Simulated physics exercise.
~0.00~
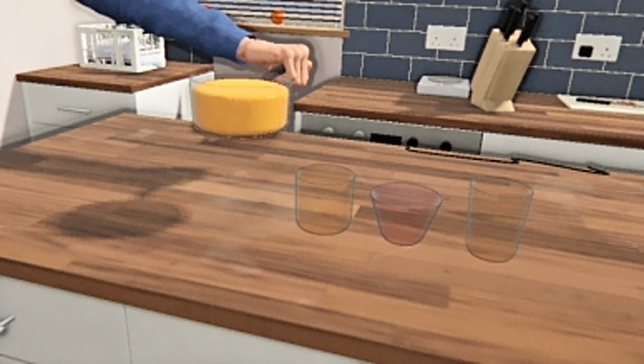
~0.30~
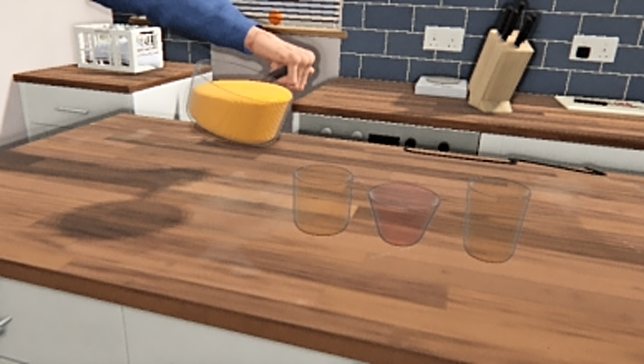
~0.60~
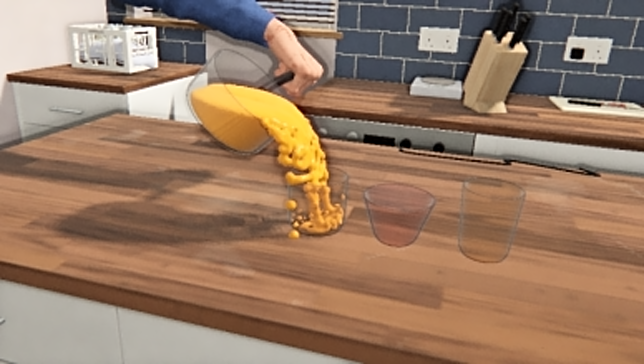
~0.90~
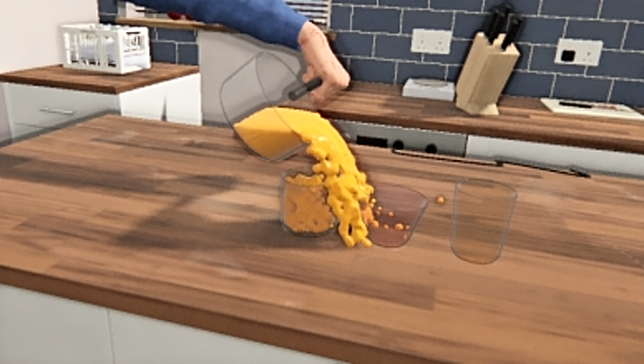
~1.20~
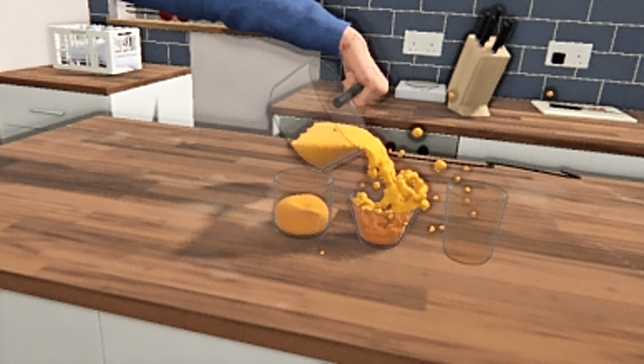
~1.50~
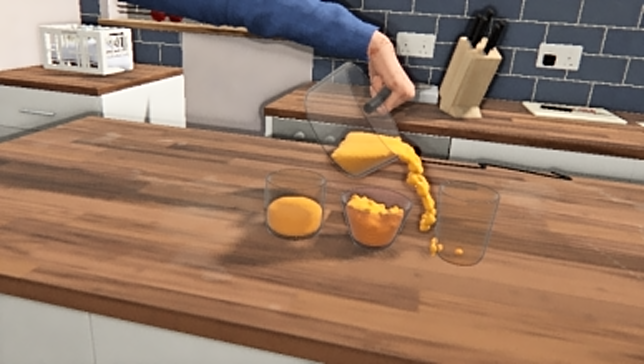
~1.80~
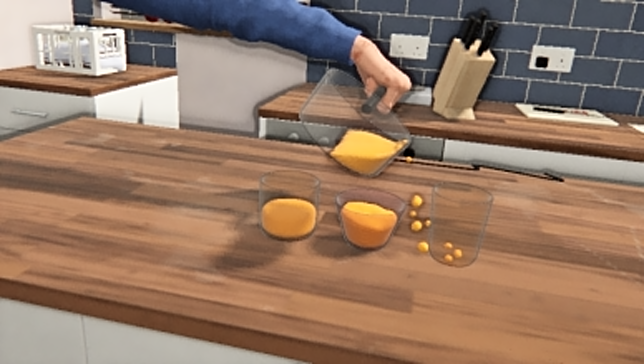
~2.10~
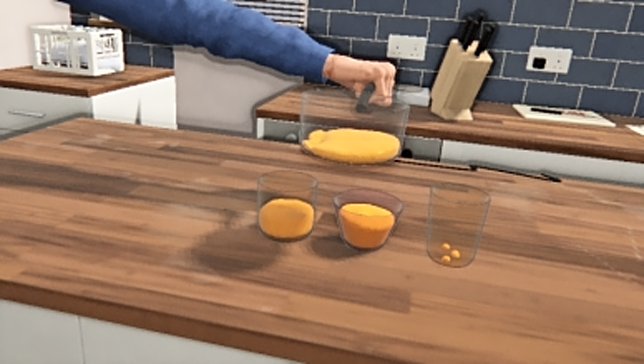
On a wooden kitchen worktop, a hand tilted a clear pan of orange juice and moved it right along three empty cups, then levelled it, leaving the left and middle ones partly filled, the right one with just a few drops, and juice still in the pan.
